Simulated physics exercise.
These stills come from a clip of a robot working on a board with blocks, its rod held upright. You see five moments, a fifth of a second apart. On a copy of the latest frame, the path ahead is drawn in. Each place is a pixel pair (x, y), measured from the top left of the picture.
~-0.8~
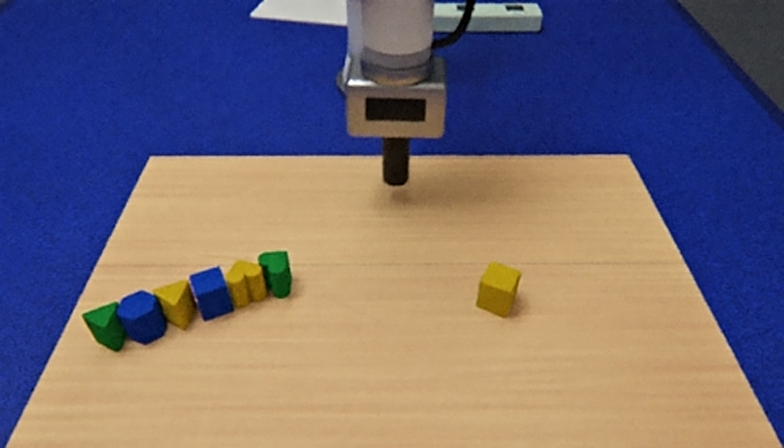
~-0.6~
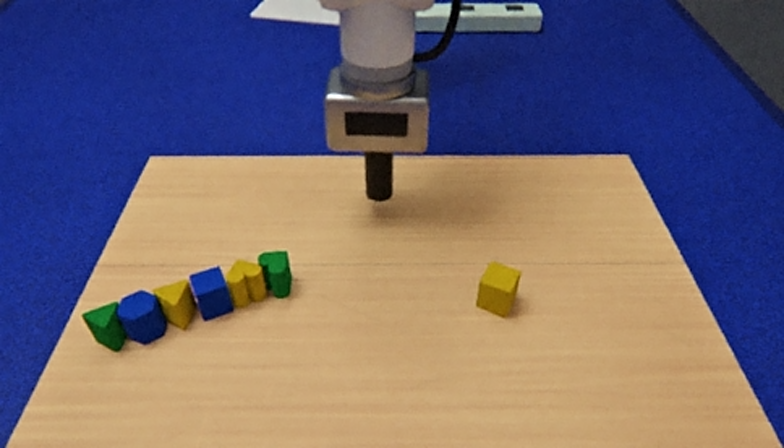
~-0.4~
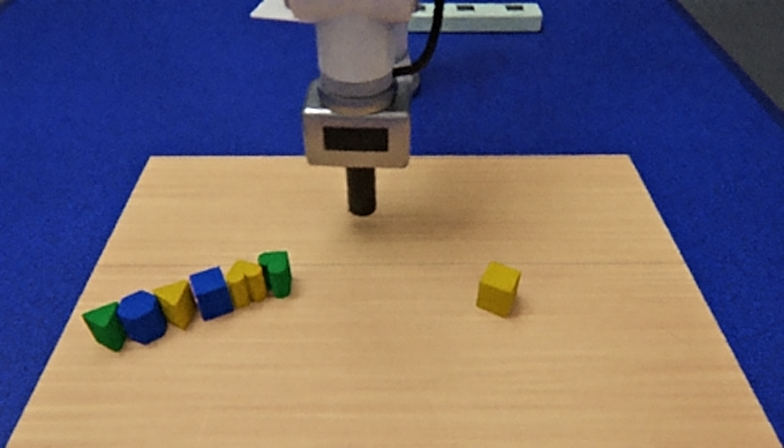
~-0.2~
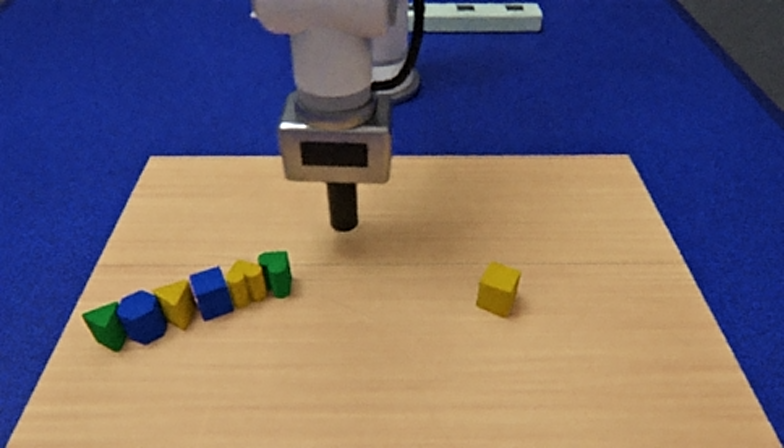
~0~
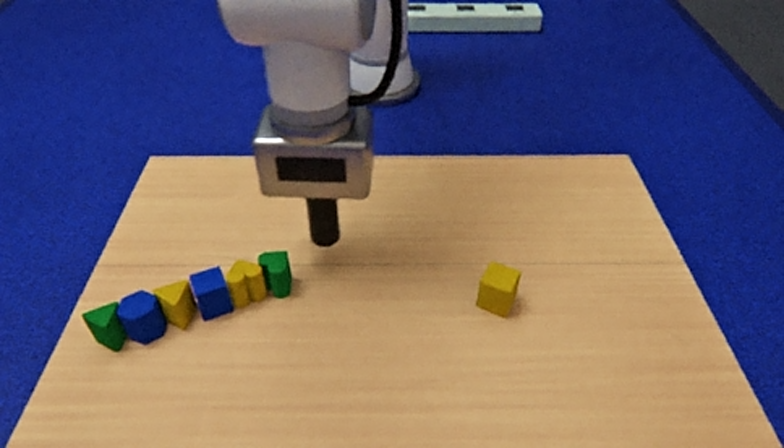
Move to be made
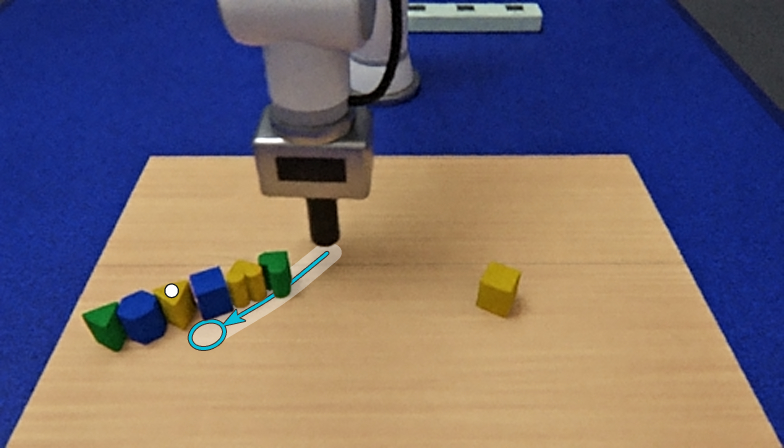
A pale wooden board on a blue surface is seen from the front and slightly above. Six green, blue and yellow blocks sit in a slanting row at left, a yellow block sits alone right of centre, and a robot arm holds a dark rod above the board. The arm moves the rod steadily left and toward the viewer, while the blocks and the camera stay still.
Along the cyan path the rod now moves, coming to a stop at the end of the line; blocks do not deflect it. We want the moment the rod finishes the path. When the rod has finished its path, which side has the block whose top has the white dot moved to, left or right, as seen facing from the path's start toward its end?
The shift goes right.
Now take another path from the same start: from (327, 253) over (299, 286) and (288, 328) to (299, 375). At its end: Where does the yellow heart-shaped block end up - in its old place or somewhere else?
Shifted.
The drawn path runs from (327, 253) via (275, 294), ending at (207, 335); the dot is on the yellow triangular piece.
The first path, step by step. One third of the way, rod (290, 265); yellow triangular piece (168, 289); blue square piece (197, 285), turned 30° clockwise; yellow heart-shaped block (229, 282); green heart-shaped block (261, 271).
Two thirds of the way, rod (250, 292); yellow triangular piece (162, 287), turned 15° clockwise; blue square piece (190, 291), turned 55° clockwise; yellow heart-shaped block (202, 319), turned 70° clockwise; green heart-shaped block (234, 305), turned 80° anticlockwise.
At the end, rod (202, 319); green triangular piece (95, 316), turned 20° anticlockwise; yellow triangular piece (155, 283), turned 30° clockwise; blue square piece (178, 292), turned 70° clockwise; yellow heart-shaped block (182, 334), turned 85° clockwise; green heart-shaped block (222, 326), turned 115° anticlockwise.
